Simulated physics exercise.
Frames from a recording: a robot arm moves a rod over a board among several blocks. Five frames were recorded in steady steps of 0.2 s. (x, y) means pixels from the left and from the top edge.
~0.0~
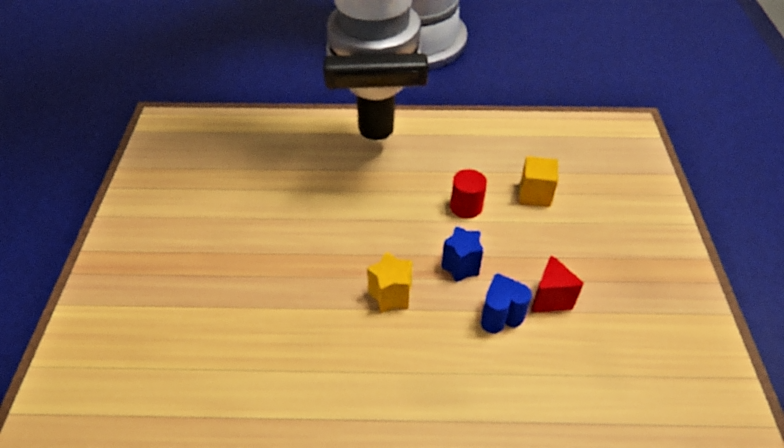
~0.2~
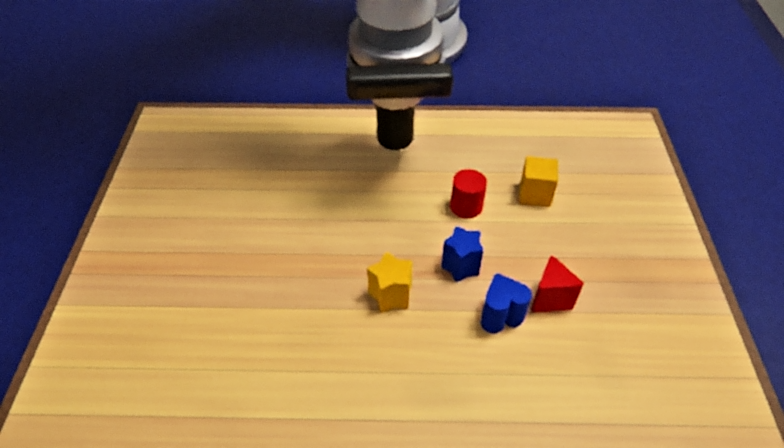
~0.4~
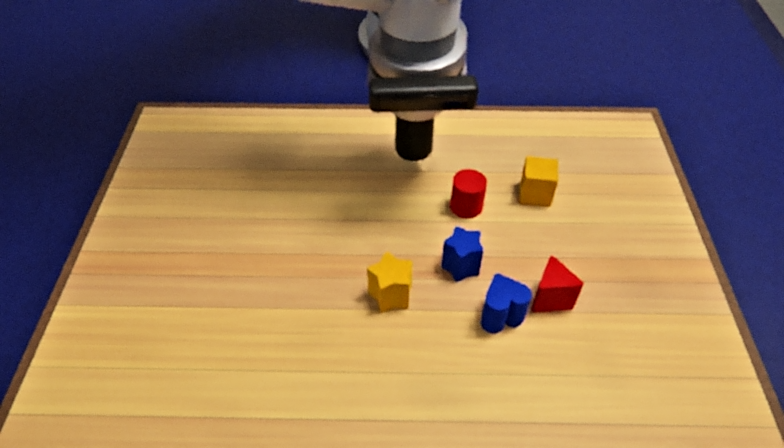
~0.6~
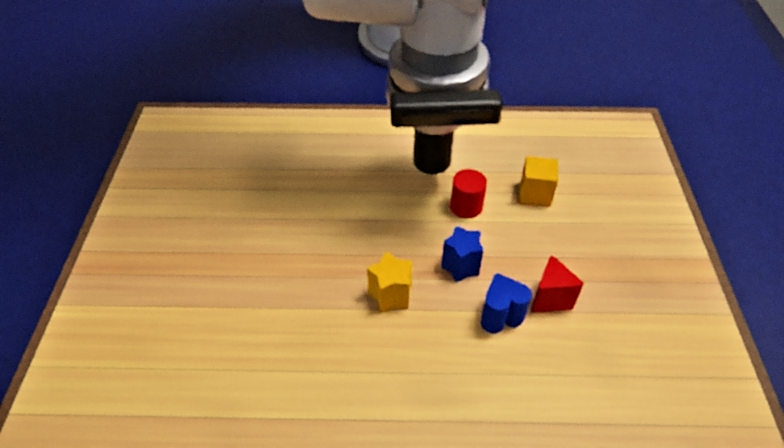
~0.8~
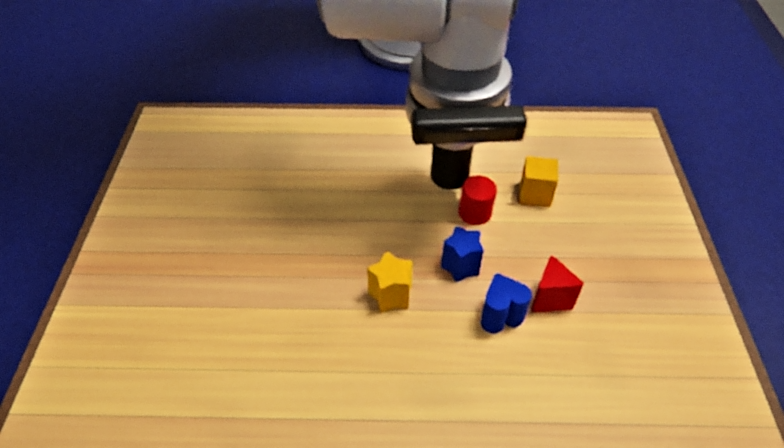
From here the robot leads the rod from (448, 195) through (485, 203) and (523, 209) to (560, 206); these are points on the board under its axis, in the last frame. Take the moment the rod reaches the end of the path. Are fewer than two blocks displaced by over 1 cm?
It seems not.
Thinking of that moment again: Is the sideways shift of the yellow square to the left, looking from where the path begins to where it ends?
Yes, I think so.
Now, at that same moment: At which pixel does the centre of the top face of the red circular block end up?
Close to (531, 210).
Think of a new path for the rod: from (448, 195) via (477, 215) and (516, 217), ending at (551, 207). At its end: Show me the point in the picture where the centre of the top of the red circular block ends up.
By then it is at (544, 217).
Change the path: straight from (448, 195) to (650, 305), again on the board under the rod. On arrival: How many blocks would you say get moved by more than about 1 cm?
There will be one block displaced.
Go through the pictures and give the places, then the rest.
In the first frame, tip of the rod (376, 130), middles of tops, blue star block (465, 241), red circular block (470, 180), yellow square (542, 168).
In the second frame, rod (395, 139), nothing pushed.
In the third frame, rod (414, 150), nothing pushed.
In the fourth frame, rod (432, 163), nothing pushed.
In the fifth frame, rod (450, 177), blue star block (465, 241), red circular block (479, 187), yellow square (542, 168).
On the path given first. One third of the way, rod (488, 186); red circular block (509, 202).
Two thirds of the way, rod (528, 192); red circular block (530, 211); yellow square (556, 168), turned 40° anticlockwise.
At the end, rod (566, 189); blue star block unmoved; red circular block (531, 210); yellow square (583, 159), turned 75° anticlockwise.
